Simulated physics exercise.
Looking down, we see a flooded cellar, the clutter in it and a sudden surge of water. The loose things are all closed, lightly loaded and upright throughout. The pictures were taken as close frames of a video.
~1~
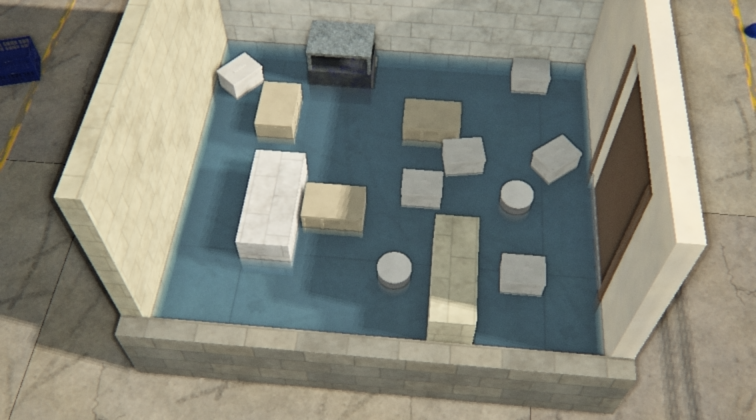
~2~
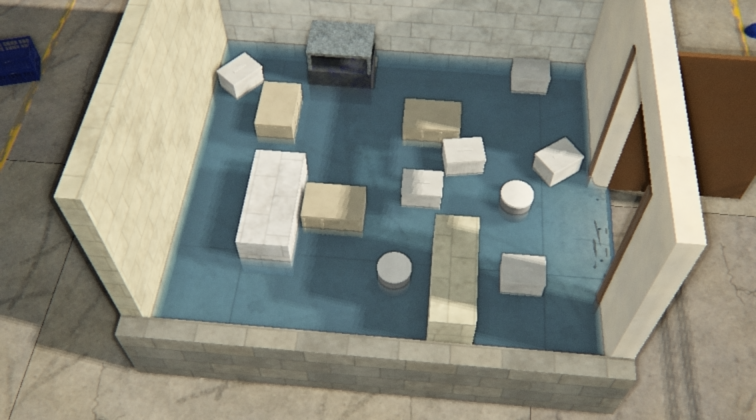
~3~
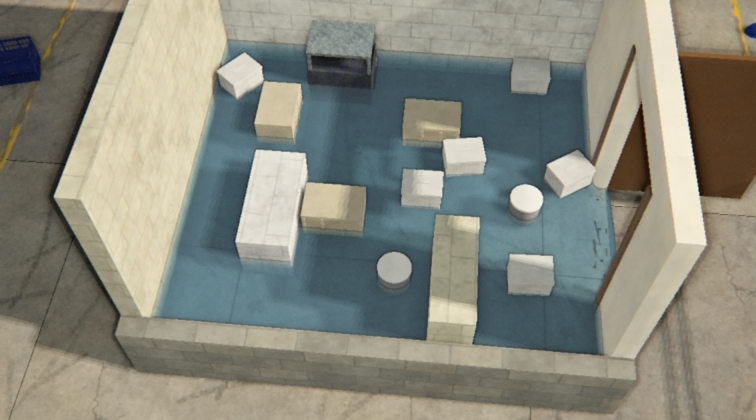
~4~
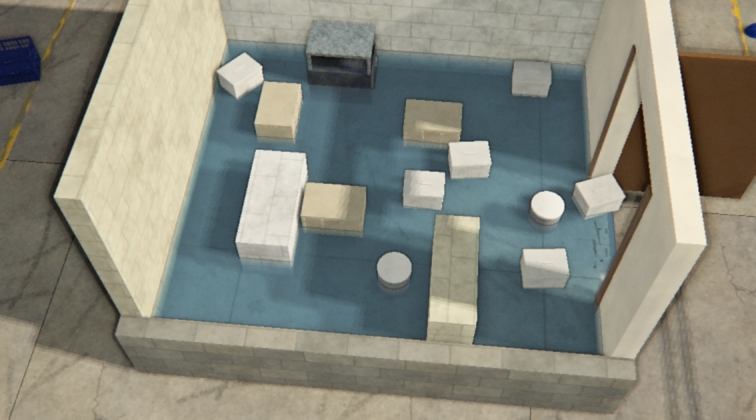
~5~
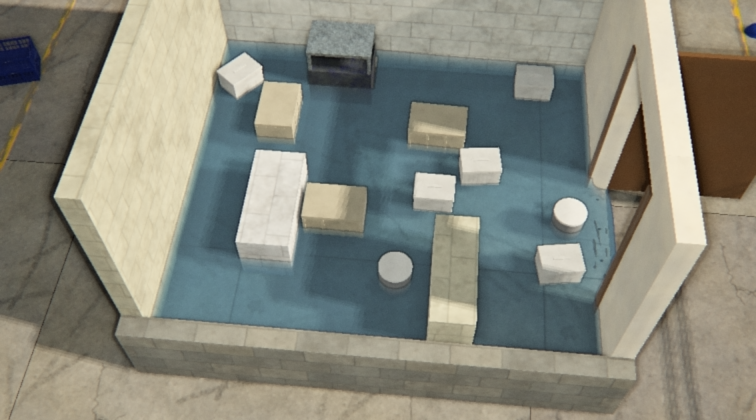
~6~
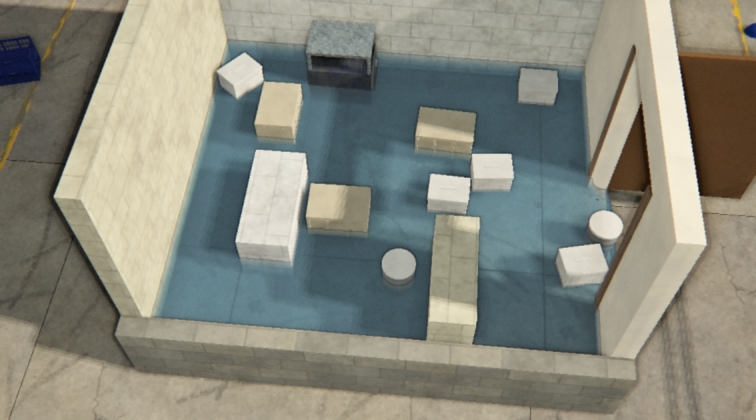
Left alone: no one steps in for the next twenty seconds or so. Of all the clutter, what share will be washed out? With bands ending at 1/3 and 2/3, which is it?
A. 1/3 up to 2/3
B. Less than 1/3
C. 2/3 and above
C.
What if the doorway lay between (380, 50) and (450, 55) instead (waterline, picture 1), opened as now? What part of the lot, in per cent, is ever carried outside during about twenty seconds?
That comes to 70 per cent of the things.
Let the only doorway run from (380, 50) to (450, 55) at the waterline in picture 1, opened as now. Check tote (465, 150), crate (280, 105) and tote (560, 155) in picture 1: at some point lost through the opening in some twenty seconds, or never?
First one flushed away, second flushed away, third flushed away.
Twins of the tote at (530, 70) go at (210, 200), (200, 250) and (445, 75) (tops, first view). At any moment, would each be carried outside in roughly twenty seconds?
Per object, in the order given: Never exits / never exits / exits at some point.
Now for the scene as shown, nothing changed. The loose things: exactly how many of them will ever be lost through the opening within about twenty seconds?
The total is 10.
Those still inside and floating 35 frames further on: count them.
You get 1.
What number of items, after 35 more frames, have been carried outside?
The number comes to 10.
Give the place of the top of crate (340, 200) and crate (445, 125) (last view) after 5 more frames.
Approximately (374, 195) for one and (508, 144) for the other.
A moment on, 4 of 11 are out; 7 afloat.
Next, 8 of 11 are out; 3 afloat.
Later, 10 of 11 are out; 1 afloat.
In the end, 10 of 11 are out; 1 afloat.
